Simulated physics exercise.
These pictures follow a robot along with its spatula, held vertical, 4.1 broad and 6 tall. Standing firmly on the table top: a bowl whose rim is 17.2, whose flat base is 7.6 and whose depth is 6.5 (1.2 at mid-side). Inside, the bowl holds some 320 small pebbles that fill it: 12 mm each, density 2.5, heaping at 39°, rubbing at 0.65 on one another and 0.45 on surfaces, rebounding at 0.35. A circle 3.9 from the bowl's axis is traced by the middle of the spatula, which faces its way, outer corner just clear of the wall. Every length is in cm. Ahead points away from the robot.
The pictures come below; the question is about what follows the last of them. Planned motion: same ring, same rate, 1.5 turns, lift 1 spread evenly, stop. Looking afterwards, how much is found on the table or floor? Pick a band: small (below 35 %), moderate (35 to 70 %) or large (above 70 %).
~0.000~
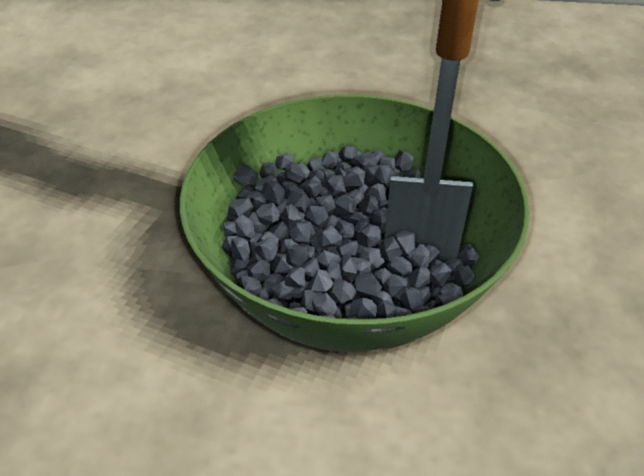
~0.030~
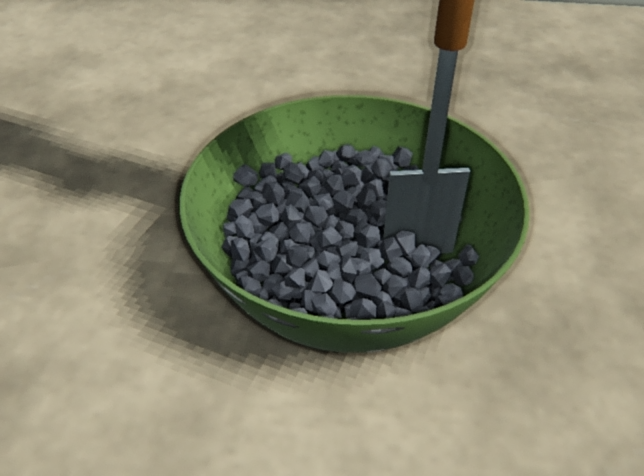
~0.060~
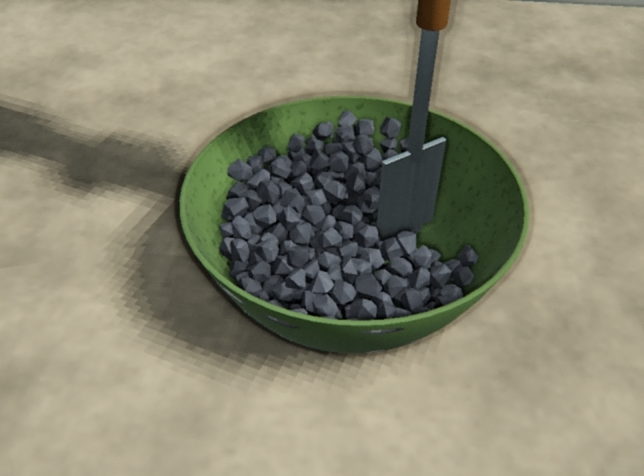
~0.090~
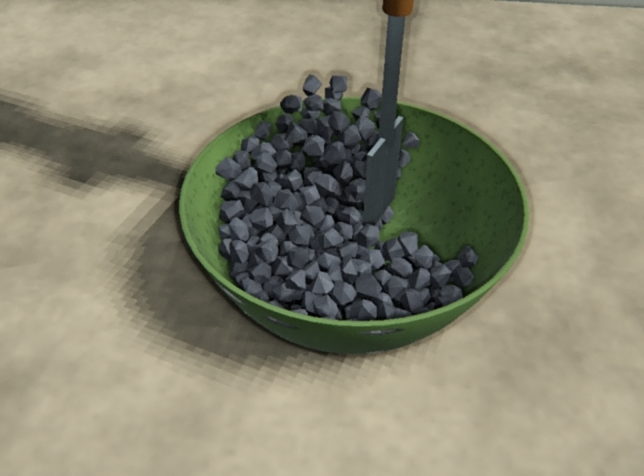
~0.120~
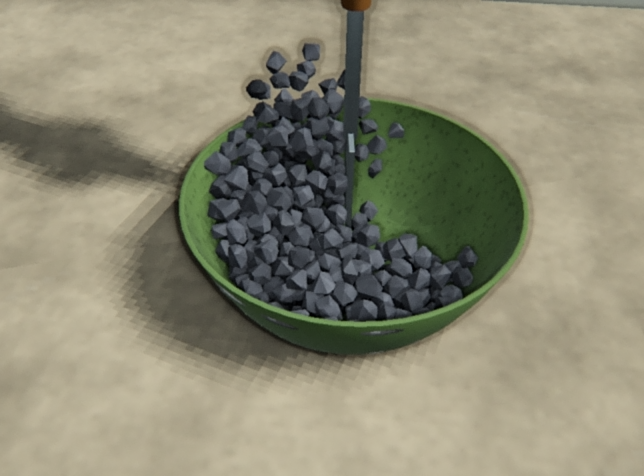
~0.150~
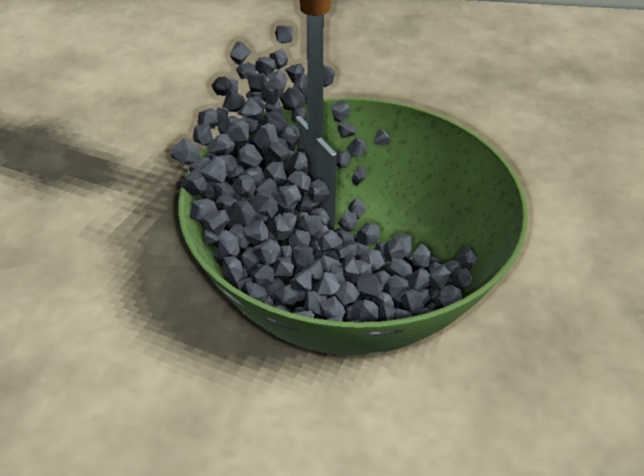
Moderate, from 35 to 70 %.
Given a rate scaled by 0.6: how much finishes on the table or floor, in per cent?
Close to 25 in a hundred.
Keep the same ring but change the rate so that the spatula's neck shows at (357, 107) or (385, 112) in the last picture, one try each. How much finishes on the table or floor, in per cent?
Near 30 in a hundred for the first and near 25 in a hundred for the second.
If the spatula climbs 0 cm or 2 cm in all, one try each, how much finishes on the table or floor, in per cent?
About 45 and 40 per cent.
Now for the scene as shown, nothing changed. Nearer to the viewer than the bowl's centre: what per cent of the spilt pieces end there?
I'd estimate some 60 per cent.
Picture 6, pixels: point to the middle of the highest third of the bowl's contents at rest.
About (284, 280).
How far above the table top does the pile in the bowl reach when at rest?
I'd guess close to 5.5 centimetres.
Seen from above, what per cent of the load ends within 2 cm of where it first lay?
Result: Close to 5 per cent of the load.
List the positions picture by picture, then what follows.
In the first picture, spatula neck at (435, 157), 0° round; upper third of the load around (328, 223), from x 230 to 470, top at y 155; 320 in the bowl.
In the second picture, spatula neck at (434, 147), 11° round; upper third of the load around (334, 220), from x 230 to 470, top at y 155.
In the third picture, spatula neck at (418, 126), 39° round; upper third of the load around (324, 191), from x 230 to 470, top at y 120.
In the fourth picture, spatula neck at (388, 111), 68° round; upper third of the load around (311, 170), from x 230 to 465, top at y 85.
In the fifth picture, spatula neck at (352, 106), 97° round; upper third of the load around (285, 160), from x 220 to 465, top at y 50; 317 in the bowl, 3 in flight or on the tool.
In the sixth picture, spatula neck at (315, 111), 126° round; upper third of the load around (259, 159), from x 185 to 465, top at y 35; 309 in the bowl, 11 in flight or on the tool.
By 0.31 s, 284° round, highest piece 11 above the table; 241 in the bowl, 28 on the table or floor, 51 in flight or on the tool.
By 0.47 s, 82° round, highest piece 9 above the table; 197 in the bowl, 104 on the table or floor, 19 in flight or on the tool.
By 0.76 s, 180° round, highest piece 5 above the table; 175 in the bowl, 144 on the table or floor, 1 in flight or on the tool.
By 1.46 s, 180° round, highest piece 5 above the table; 175 in the bowl, 145 on the table or floor.
Final count, 175 in the bowl, 145 on the table or floor. That is 45 % on the table or floor.
